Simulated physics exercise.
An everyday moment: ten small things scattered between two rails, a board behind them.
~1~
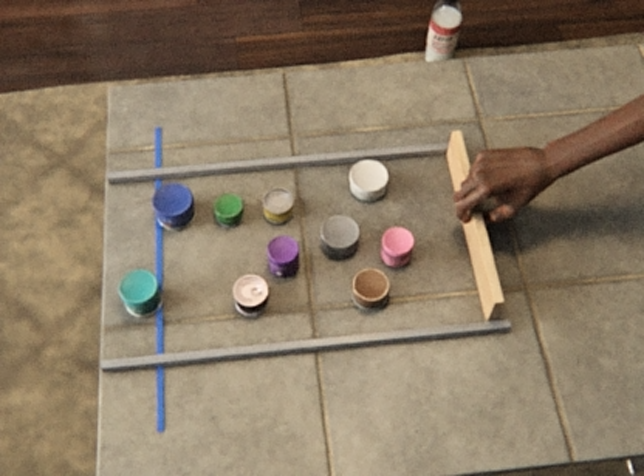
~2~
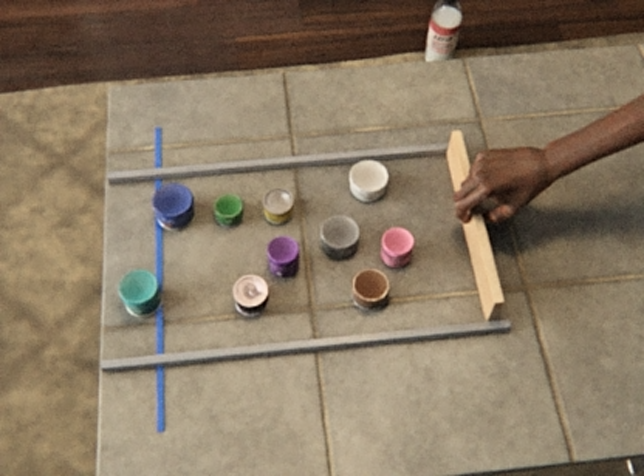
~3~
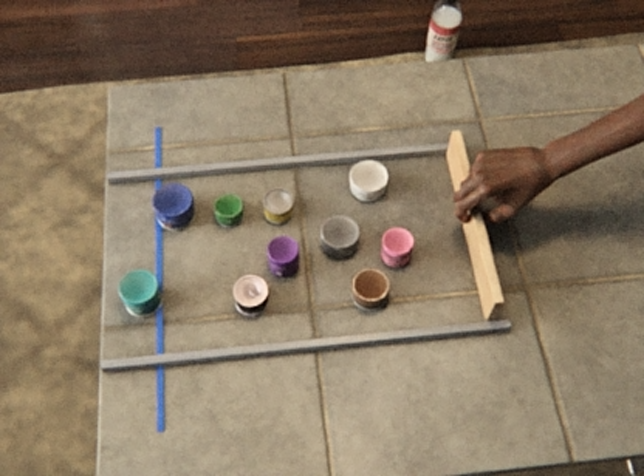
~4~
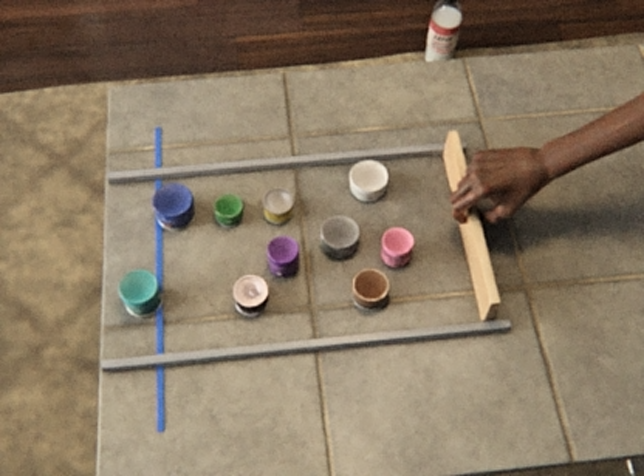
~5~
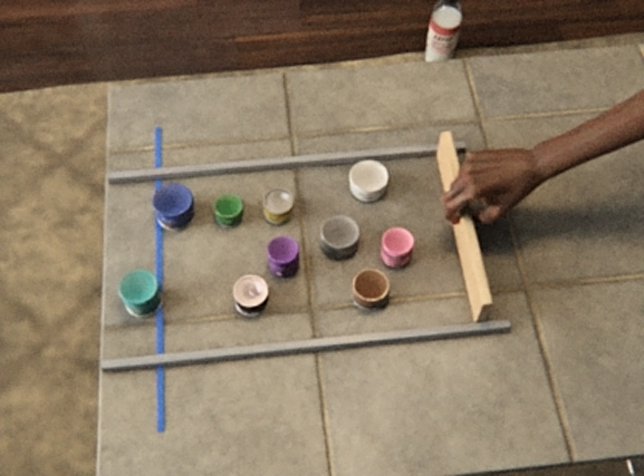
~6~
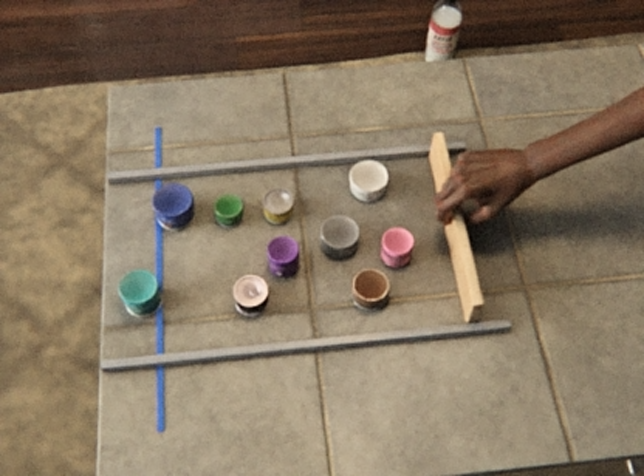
We see small colorful pots scattered between two grey rails on a tiled surface, with blue tape at the left. A hand holds a wooden board at the right still at first, then slides it slightly left; the pots stay put.
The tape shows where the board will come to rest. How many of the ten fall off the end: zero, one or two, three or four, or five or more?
The number that fall off is one or two.
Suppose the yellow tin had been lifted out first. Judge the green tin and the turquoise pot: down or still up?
The green tin remains up, the turquoise pot falls.
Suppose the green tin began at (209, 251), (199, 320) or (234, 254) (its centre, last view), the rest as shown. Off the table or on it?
Place by place, it stays on; remains up; holds on.
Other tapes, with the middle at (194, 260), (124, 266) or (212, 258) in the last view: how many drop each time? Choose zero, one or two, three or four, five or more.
One after another: Zero; more than four; not one.
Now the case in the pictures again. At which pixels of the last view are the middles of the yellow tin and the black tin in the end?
The yellow tin at (143, 226), the black tin at (109, 309).
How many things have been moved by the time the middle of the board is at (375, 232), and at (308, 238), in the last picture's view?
By then 4, and 6.
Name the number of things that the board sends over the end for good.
In all, 2 of them.
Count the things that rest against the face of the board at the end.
In contact: 5.
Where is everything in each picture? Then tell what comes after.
In the first picture, turquoise pot (141, 293); blue tin (174, 207); green tin (229, 210); board (473, 222); tape (159, 263).
In the second picture, blue tin (174, 207); grey tub (340, 237).
In the third picture, green tin (229, 211); yellow tin (278, 206).
In the fourth picture, turquoise pot (141, 293); brown pot (370, 289).
In the fifth picture, blue tin (174, 207); pink tub (397, 248).
In the sixth picture, turquoise pot (141, 293); blue tin (174, 207); green tin (229, 211); board (454, 224); tape (159, 263).
Early on, none off yet; turquoise pot at rest near (141, 293); blue tin at rest near (174, 207); green tin at rest near (229, 211).
Finally, the number that fall off is one or two; lost, blue tin and turquoise pot.
